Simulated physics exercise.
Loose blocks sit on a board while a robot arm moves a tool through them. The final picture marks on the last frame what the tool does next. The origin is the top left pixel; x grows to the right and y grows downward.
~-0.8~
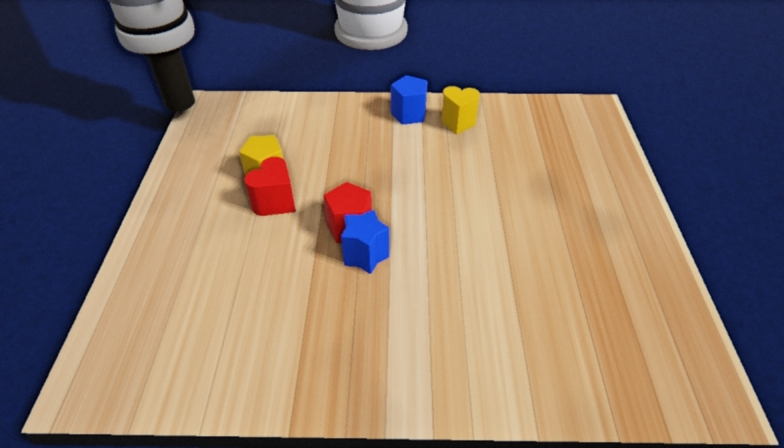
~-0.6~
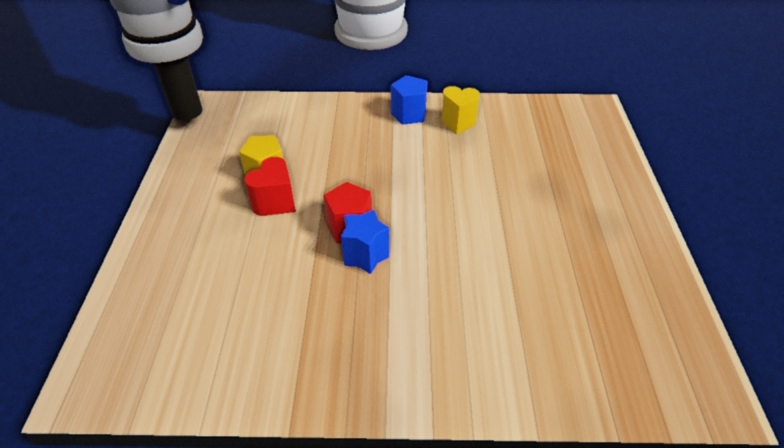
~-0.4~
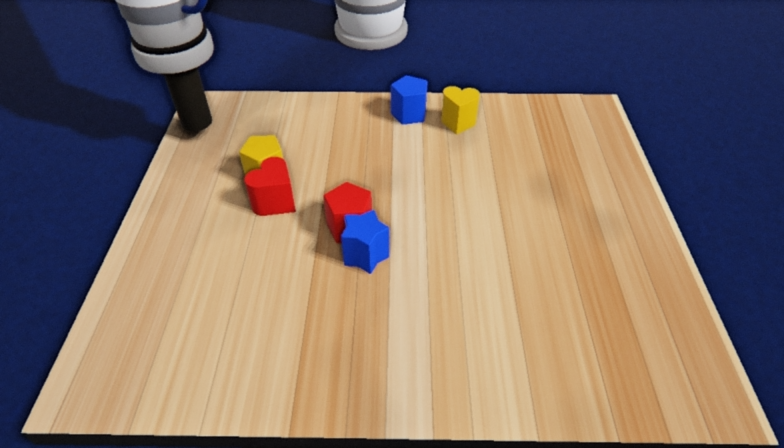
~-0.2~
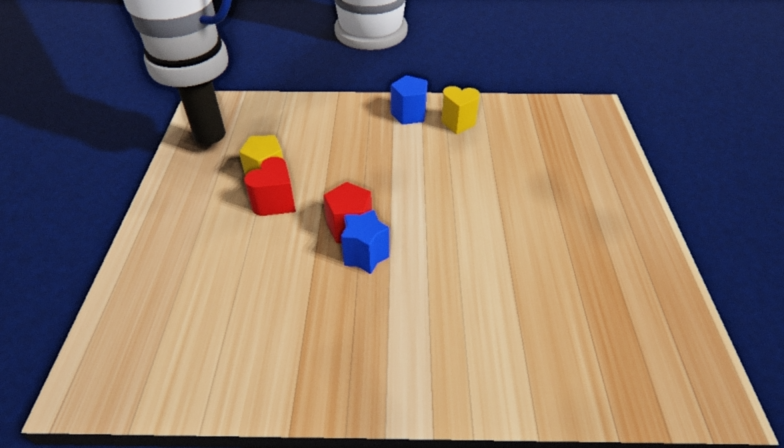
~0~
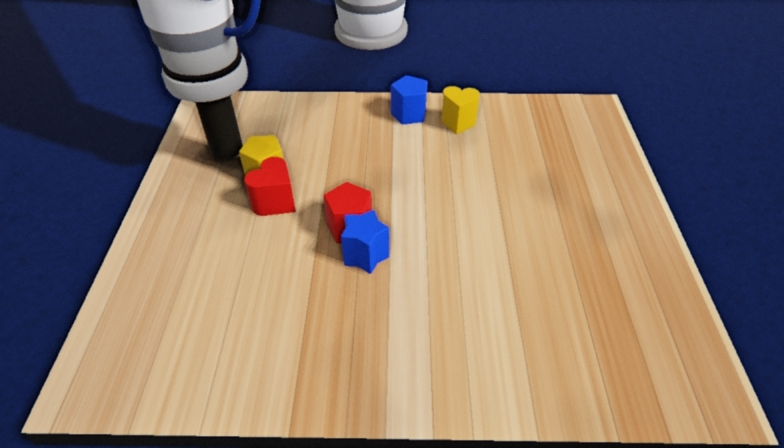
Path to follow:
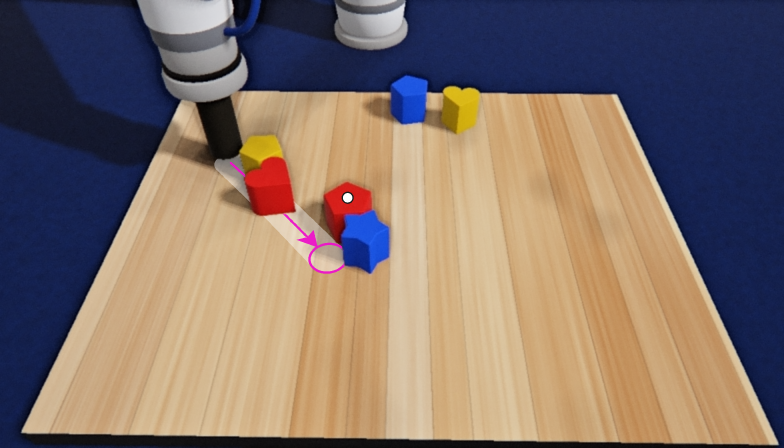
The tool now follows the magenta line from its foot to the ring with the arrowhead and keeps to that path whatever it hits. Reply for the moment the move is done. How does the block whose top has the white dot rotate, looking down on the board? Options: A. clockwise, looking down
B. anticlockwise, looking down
B: Anticlockwise, looking down.
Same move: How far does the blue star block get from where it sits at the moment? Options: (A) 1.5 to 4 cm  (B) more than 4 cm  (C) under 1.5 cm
The correct letter is A.
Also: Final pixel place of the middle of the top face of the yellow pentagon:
In the picture, it is at (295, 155).
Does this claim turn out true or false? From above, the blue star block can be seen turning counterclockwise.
Answer: False.
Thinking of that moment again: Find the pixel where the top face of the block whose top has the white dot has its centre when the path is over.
Its top centre is at about (388, 191).
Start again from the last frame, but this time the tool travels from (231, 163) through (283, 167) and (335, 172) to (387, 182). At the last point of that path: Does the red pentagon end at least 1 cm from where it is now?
Short answer: No.
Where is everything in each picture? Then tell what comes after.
Tool's lower end (180, 104); yellow pentagon (261, 146); red heart block (269, 173); red pentagon (348, 198); blue star block (364, 226), in the first frame.
Tool (188, 112); blocks still, in the second frame.
Tool (197, 123); blocks still, in the third frame.
Tool (210, 135); blocks still, in the fourth frame.
Tool (227, 150); yellow pentagon (261, 146); red heart block (269, 173); red pentagon (348, 198); blue star block (364, 226), in the fifth frame.
Drawn move, from (231, 163) to (328, 258); the dot is on the red pentagon.
The first path, step by step. One third of the way, tool (258, 178); yellow pentagon (291, 154), turned 40° anticlockwise; red heart block (282, 179), turned 50° clockwise.
Two thirds of the way, tool (291, 210); yellow pentagon (295, 155), turned 55° anticlockwise; red heart block (326, 197); red pentagon (369, 197); blue star block (367, 228).
At the end, tool (327, 245); yellow pentagon (295, 155), turned 55° anticlockwise; red heart block (359, 217), turned 60° anticlockwise; red pentagon (388, 191), turned 35° anticlockwise; blue star block (387, 238), turned 30° clockwise.
